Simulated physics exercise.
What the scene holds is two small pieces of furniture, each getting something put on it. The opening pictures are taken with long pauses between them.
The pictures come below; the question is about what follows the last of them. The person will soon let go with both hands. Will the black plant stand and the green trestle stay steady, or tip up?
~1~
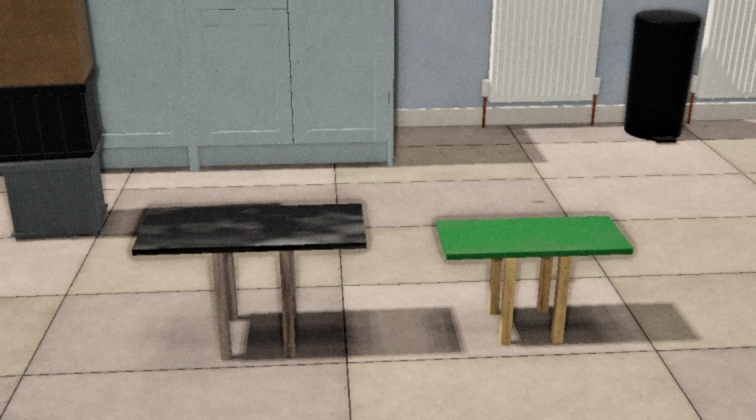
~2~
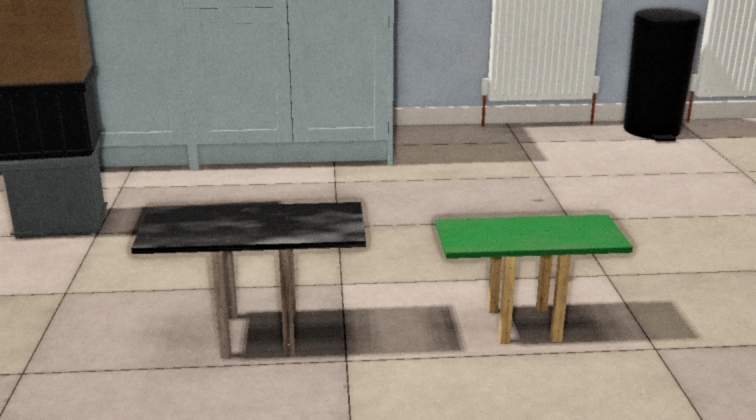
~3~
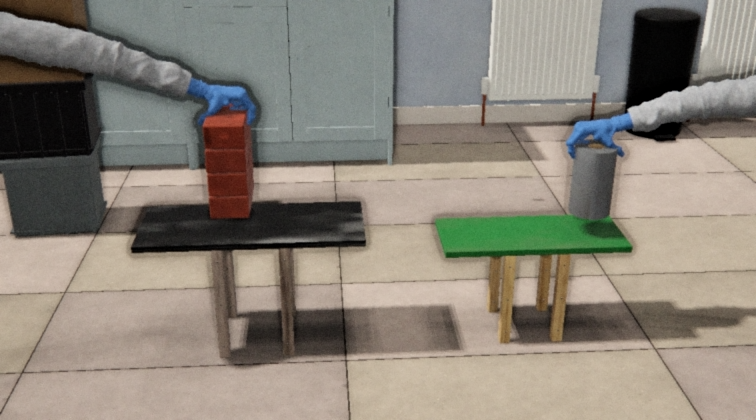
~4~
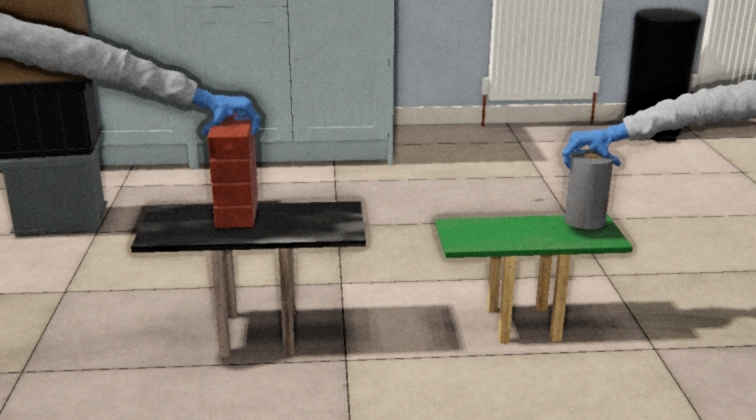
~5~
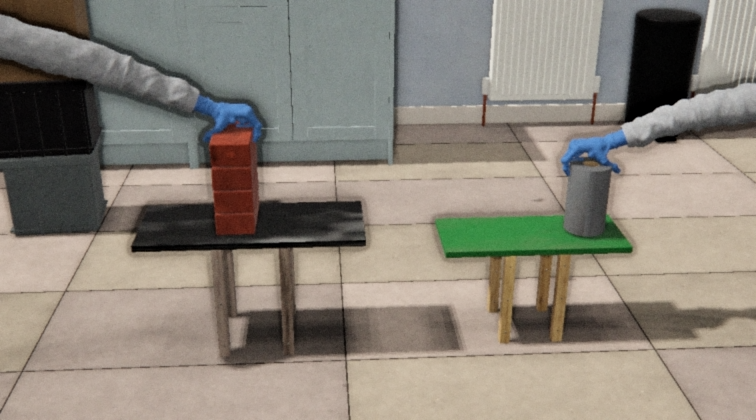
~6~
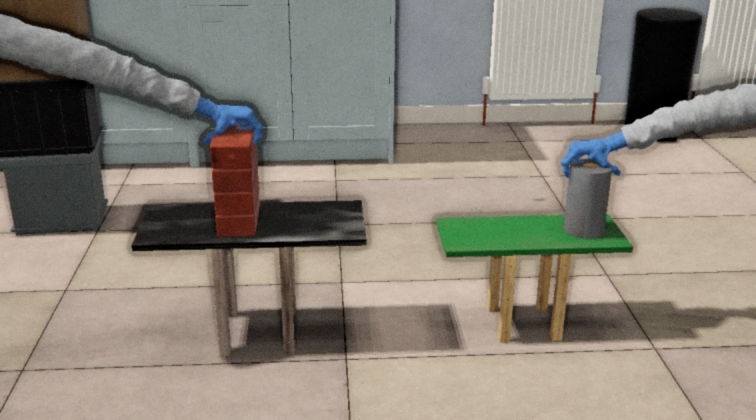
As it turns out, the black plant stand stays upright; the green trestle stays upright.
Then, 0.40 s later than the last frame, black plant stand at rest near (253, 225); green trestle at rest near (531, 235).
When it is over, the black plant stand keeps steady, near (253, 225); the green trestle keeps steady, near (531, 235).
